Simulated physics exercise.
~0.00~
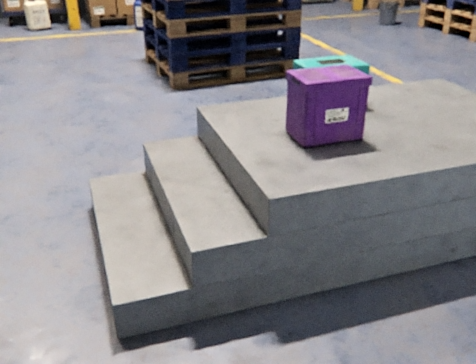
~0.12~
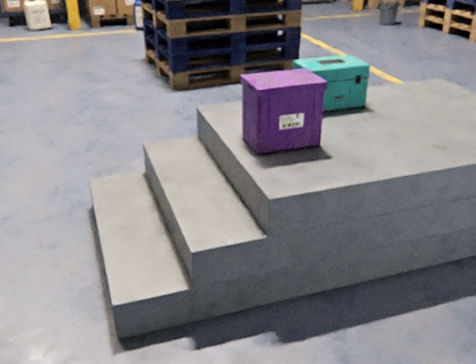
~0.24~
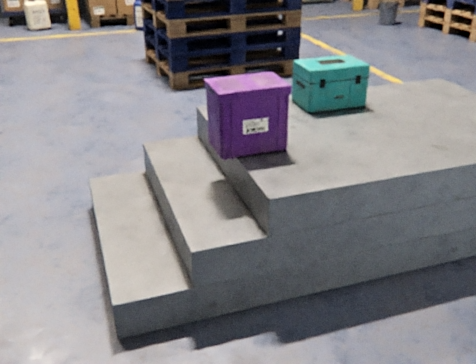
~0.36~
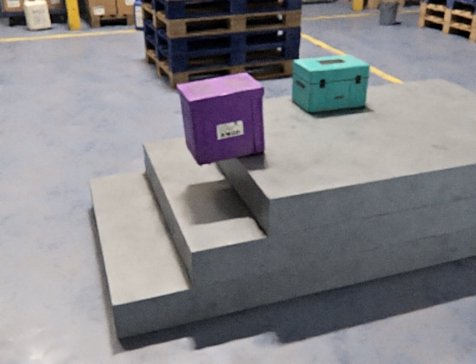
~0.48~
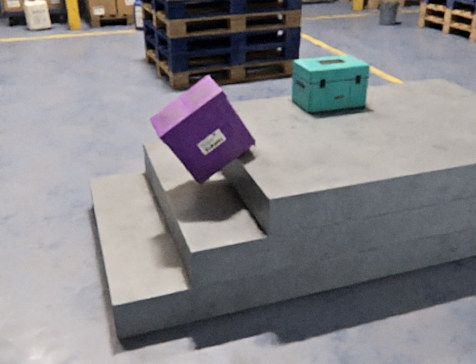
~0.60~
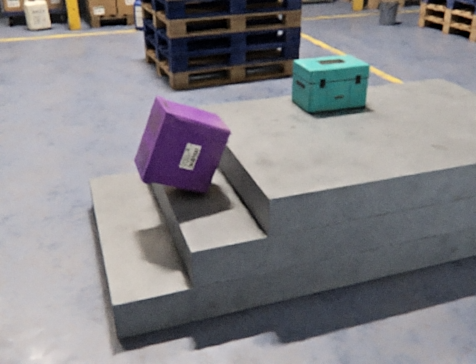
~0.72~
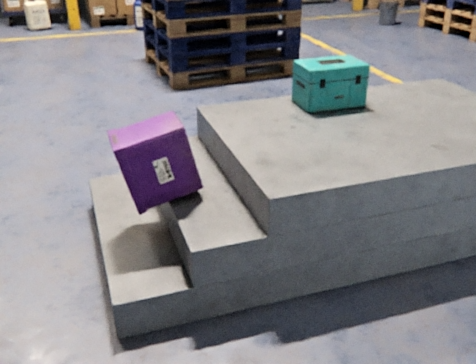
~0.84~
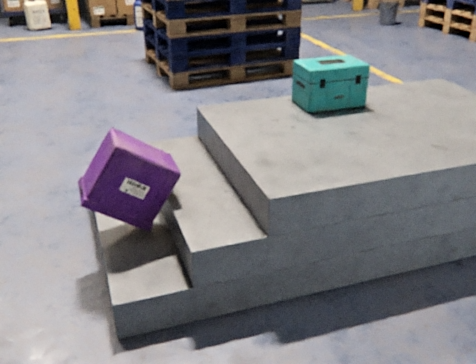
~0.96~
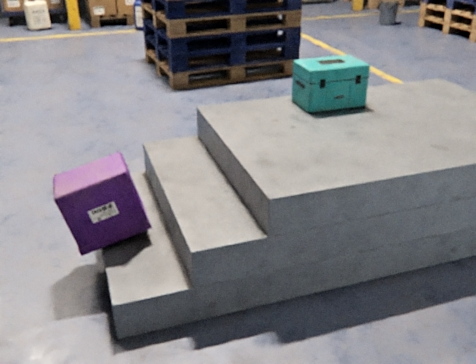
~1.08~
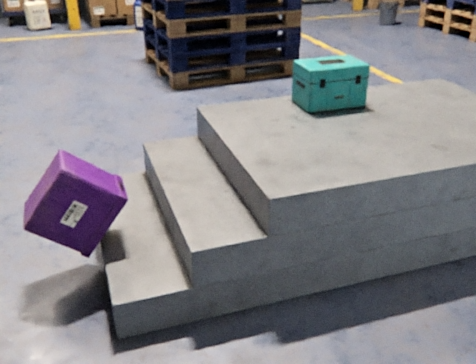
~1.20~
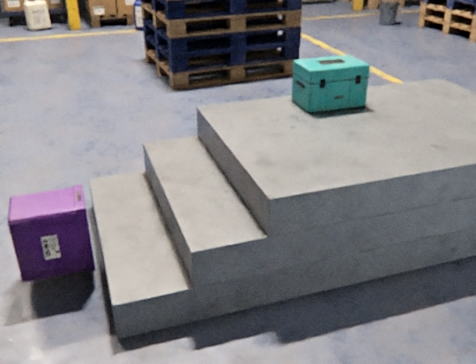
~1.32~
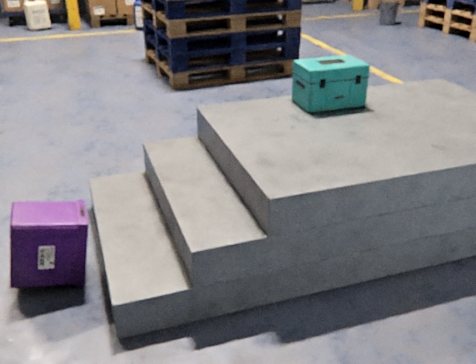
At the start, a purple tote slides left across the top of a grey stepped platform on a warehouse floor, passing in front of a turquoise toolbox. It keeps sliding to the edge of the landing, juts out over it, and tips leftward. The tote then tumbles down the steps, turning over as it goes. It rolls off the lowest step and drops toward the floor, still tilted. Finally it settles on the floor to the left of the steps, while the turquoise toolbox remains standing on the landing.
